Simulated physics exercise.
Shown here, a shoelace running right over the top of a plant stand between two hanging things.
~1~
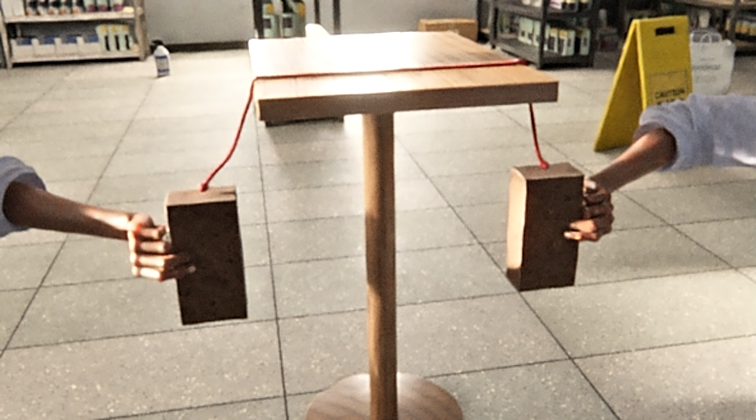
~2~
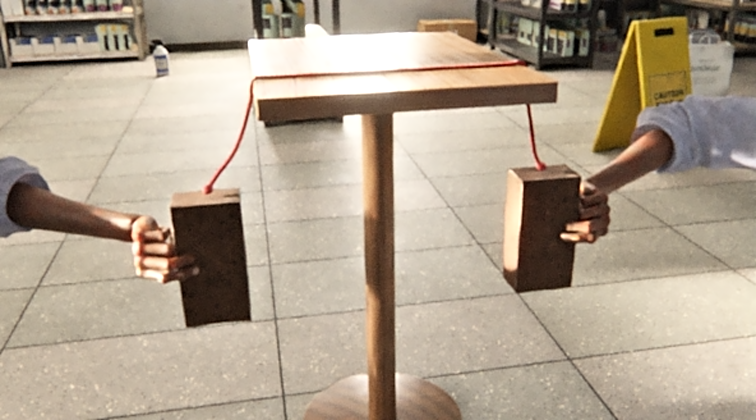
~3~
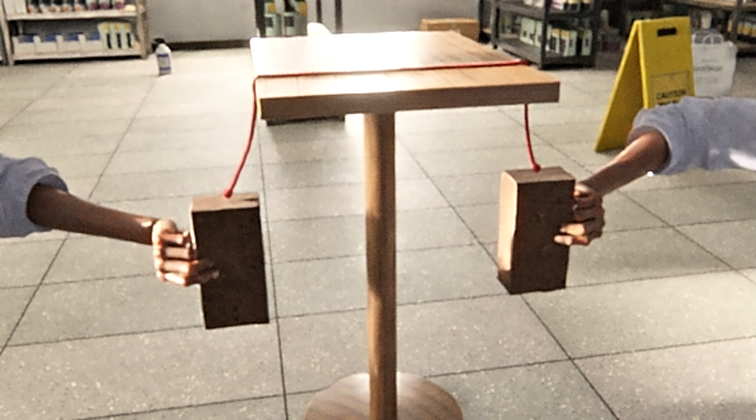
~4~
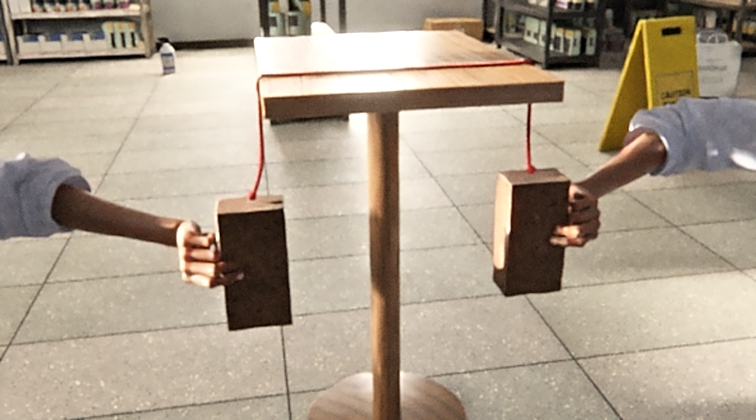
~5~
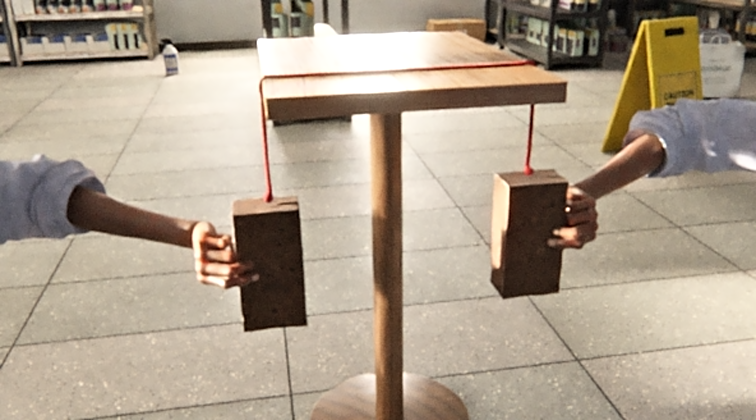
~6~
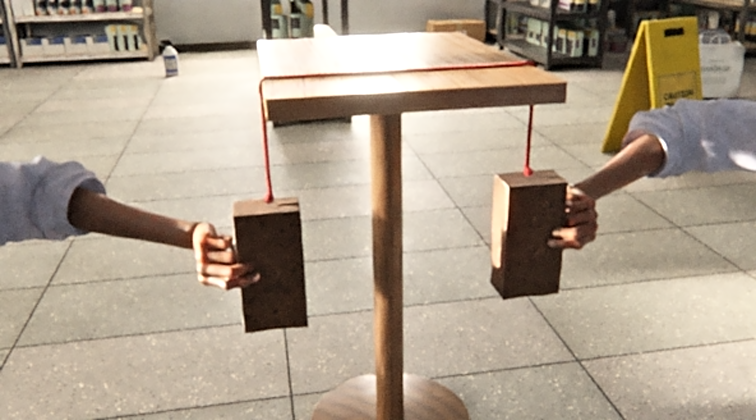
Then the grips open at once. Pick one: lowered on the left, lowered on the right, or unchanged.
Unchanged.
Then, 0.56 s later than the last view, left brick where it was near (280, 266); right brick where it was near (520, 237).
Then, 1.36 s later than the last view, left brick where it was near (275, 267); right brick where it was near (524, 237).
Finally, left brick where it was near (278, 267); right brick where it was near (524, 236). The shoelace keeps its balance.
